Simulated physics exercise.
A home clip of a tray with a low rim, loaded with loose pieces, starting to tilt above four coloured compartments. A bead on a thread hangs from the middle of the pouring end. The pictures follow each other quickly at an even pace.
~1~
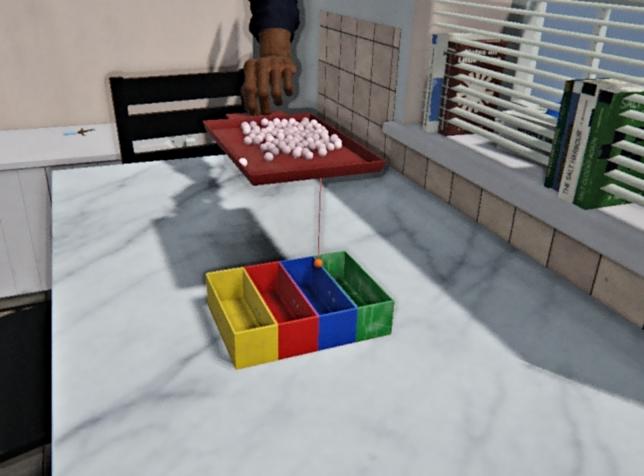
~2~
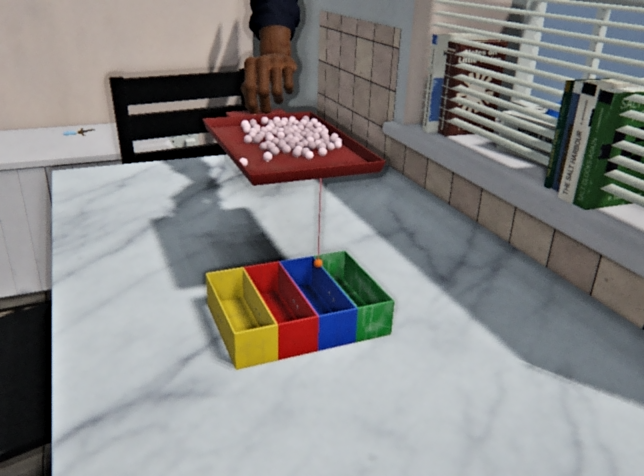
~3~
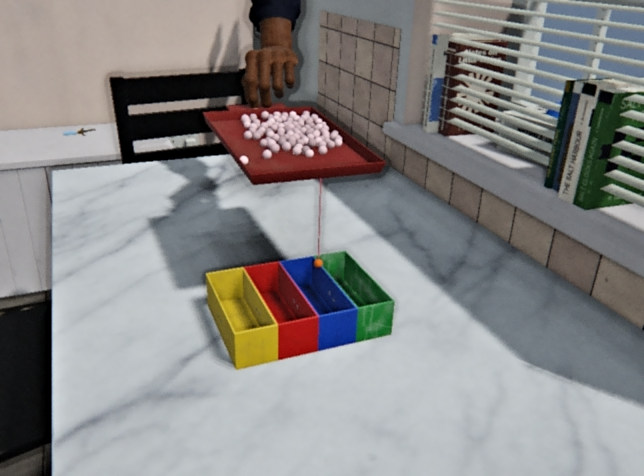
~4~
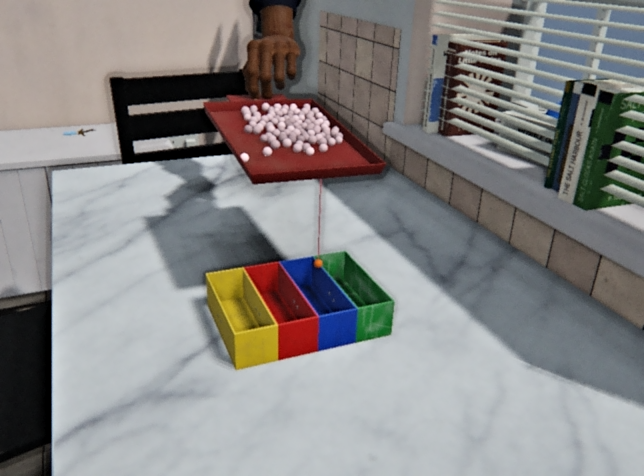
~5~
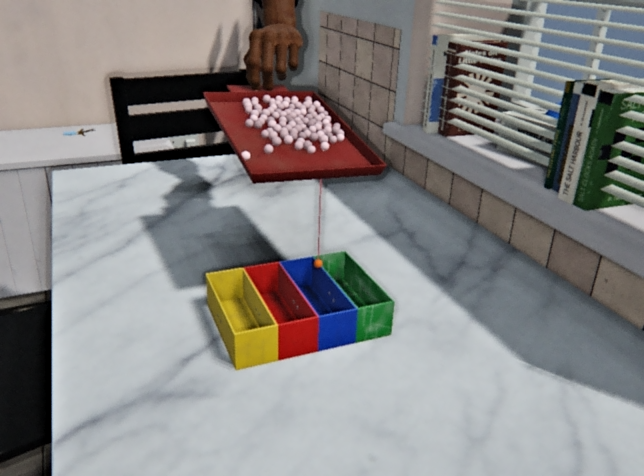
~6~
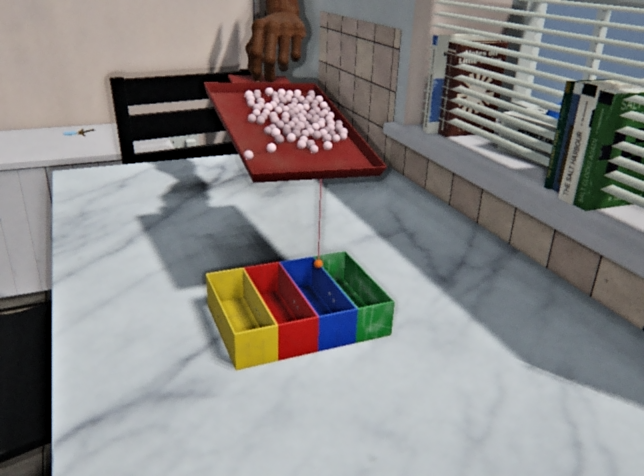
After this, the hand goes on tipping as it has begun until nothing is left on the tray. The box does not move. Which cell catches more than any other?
Most goes to the green cell.
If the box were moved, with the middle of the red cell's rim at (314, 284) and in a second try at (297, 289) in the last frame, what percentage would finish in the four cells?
Near 90 % and 80 %.
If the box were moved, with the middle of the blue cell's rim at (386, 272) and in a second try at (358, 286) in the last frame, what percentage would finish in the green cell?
Roughly 0 per cent, and 50 per cent.
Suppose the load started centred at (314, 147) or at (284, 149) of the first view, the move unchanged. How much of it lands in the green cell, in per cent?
About 40 and 30 per cent.
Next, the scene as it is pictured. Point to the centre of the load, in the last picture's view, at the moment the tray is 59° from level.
Roughly at (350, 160).
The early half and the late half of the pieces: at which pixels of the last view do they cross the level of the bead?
Early half (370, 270), late half (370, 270).
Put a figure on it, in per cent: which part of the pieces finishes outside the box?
It comes to 50 per cent or so.
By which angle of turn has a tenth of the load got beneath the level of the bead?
Near 55 degrees.
Shortly afterwards, tray tipped steeply; the bulk on the tray; a little in the green cell; only a few in the blue cell; a little falling or outside the box.
Next, tray tipped right over; near a third in the green cell; a little in the blue cell; only a few in the red cell; near half falling or outside the box.
Some moments later, tray tipped past a quarter turn; near a third in the green cell; a little in the blue cell; only a few in the red cell; near half falling or outside the box.
In the end, tray tipped past a quarter turn; near a third in the green cell; a little in the blue cell; only a few in the red cell; none at all in the yellow cell; near half outside the box.
